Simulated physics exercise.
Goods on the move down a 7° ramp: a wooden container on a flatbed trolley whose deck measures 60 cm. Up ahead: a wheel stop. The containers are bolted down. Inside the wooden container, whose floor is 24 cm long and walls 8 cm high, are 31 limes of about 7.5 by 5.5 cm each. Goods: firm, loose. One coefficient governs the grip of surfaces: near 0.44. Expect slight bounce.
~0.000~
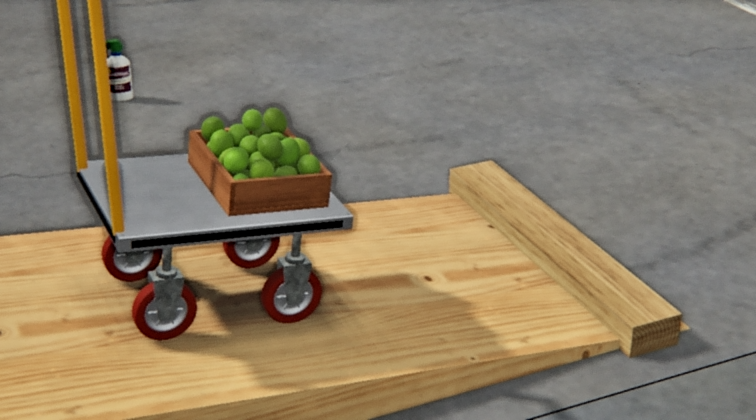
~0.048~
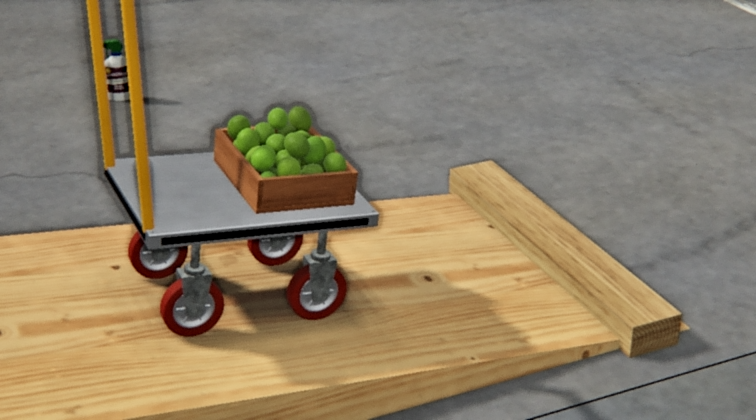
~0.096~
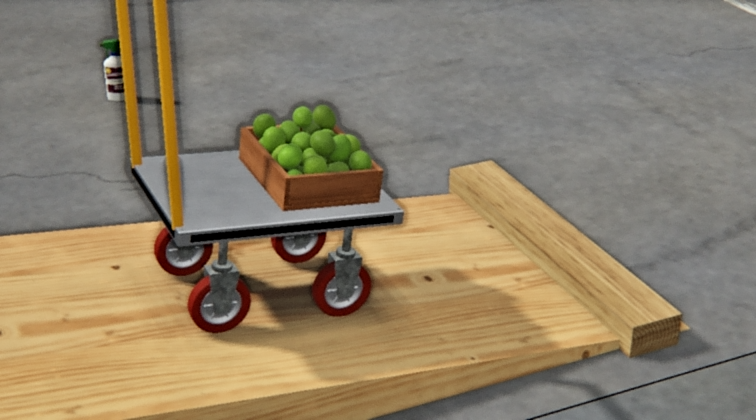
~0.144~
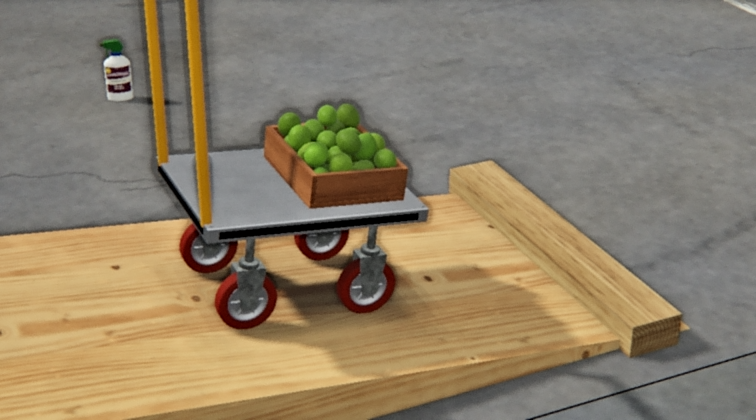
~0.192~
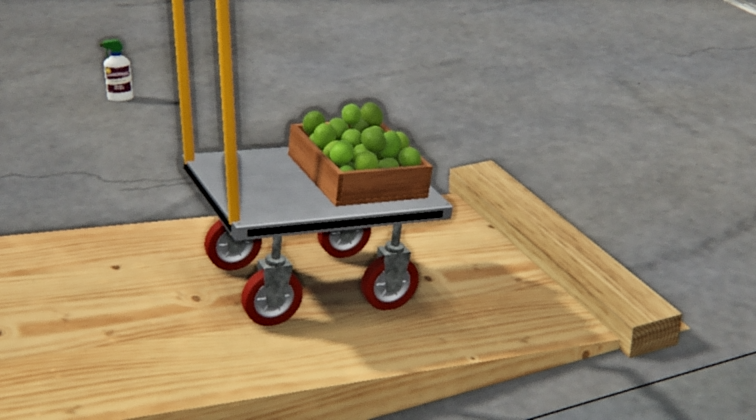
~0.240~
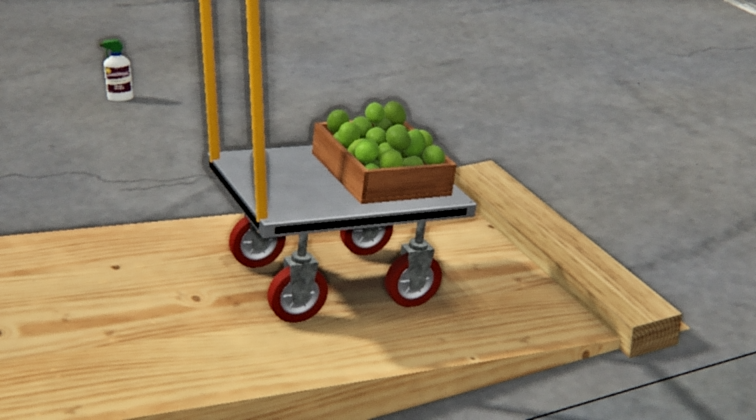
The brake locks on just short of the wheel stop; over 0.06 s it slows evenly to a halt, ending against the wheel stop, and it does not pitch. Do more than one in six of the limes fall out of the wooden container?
No: Watching this, I'd say the loss never reaches a sixth.
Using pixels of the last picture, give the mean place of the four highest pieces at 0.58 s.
Around (515, 118).
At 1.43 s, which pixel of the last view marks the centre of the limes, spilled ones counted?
Their middle is at about (518, 142).
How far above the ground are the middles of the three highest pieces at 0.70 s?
Height, averaged: Around 50 cm.
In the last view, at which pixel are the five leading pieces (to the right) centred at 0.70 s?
Around pixel (549, 123).
After 0.48 s, it begins to slow.
After 0.58 s, wooden container 30 in, 1 out.
After 0.70 s, wooden container 29 in, 2 out.
After 0.93 s, wooden container 29 in, 2 out.
Final count (at 1.43 s), wooden container 29 in, 2 out. Asked share, 2 of 31, 6 per cent.
